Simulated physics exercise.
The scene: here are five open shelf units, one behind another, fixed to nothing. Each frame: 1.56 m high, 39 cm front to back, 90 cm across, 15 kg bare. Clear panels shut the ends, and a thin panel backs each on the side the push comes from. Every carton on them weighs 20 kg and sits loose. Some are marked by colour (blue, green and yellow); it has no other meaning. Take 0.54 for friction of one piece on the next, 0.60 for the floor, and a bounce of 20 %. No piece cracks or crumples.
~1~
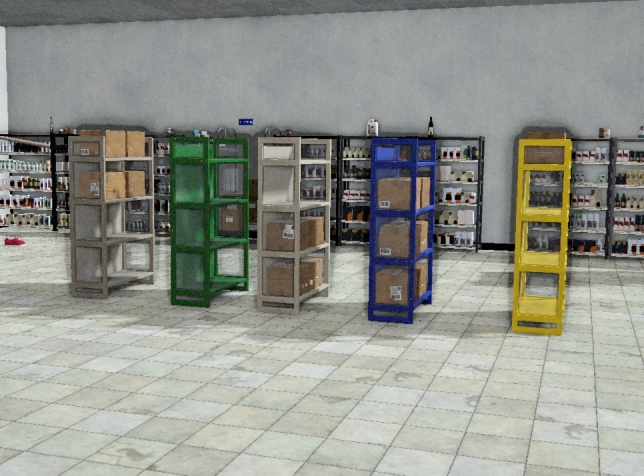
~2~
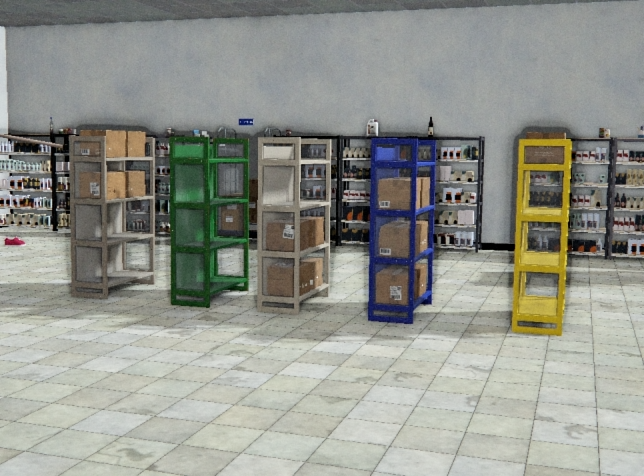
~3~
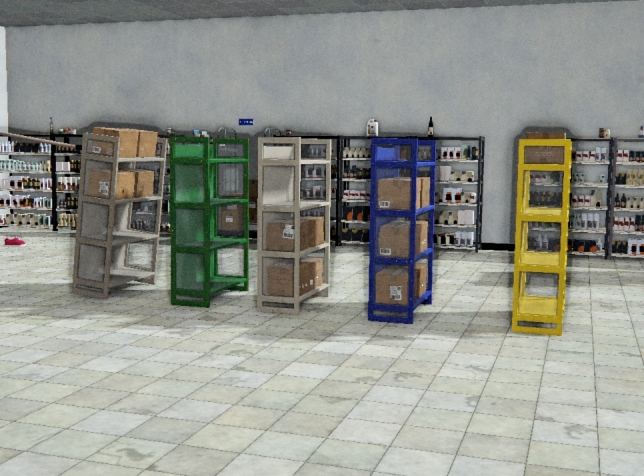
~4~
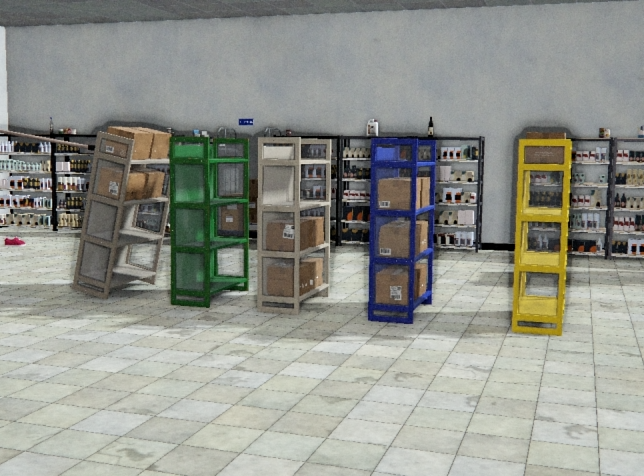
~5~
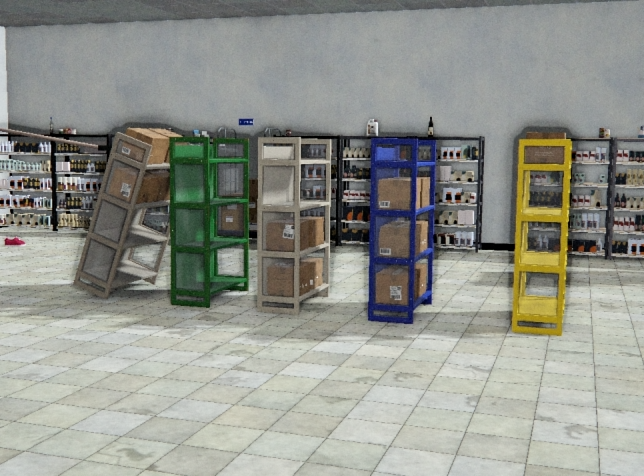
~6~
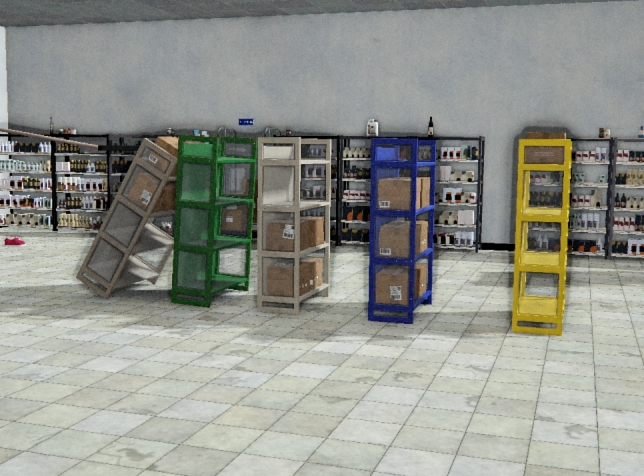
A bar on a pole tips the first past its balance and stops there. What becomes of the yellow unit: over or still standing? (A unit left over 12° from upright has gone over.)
That unit stays standing.
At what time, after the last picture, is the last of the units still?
Near 1.5 s.
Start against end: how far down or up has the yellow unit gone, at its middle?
About 0 cm lower.
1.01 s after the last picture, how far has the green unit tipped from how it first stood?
Some 30°.
Then, 0.17 s on from the sixth picture, 2 cartons spilt or dropped; 1 of the 4 other units over; yellow unit unmoved; green unit tipped 16°.
Then, 0.41 s on from the sixth picture, 4 cartons spilt or dropped; 2 of the 4 other units over; yellow unit unmoved; green unit tipped 26°.
Then, 0.73 s on from the sixth picture, 4 cartons spilt or dropped; 2 of the 4 other units over; yellow unit unmoved; green unit tipped 35°.
Then, 1.01 s on from the sixth picture, 6 cartons spilt or dropped; 2 of the 4 other units over; yellow unit unmoved; green unit tipped 35°.
Finally, 6 cartons spilt or dropped; 2 of the 4 other units over; yellow unit unmoved; green unit tipped 34°; blue unit displaced 58 mm. Two left standing. Seen by the last camera, middles, yellow unit near (543, 233), green unit near (276, 224).
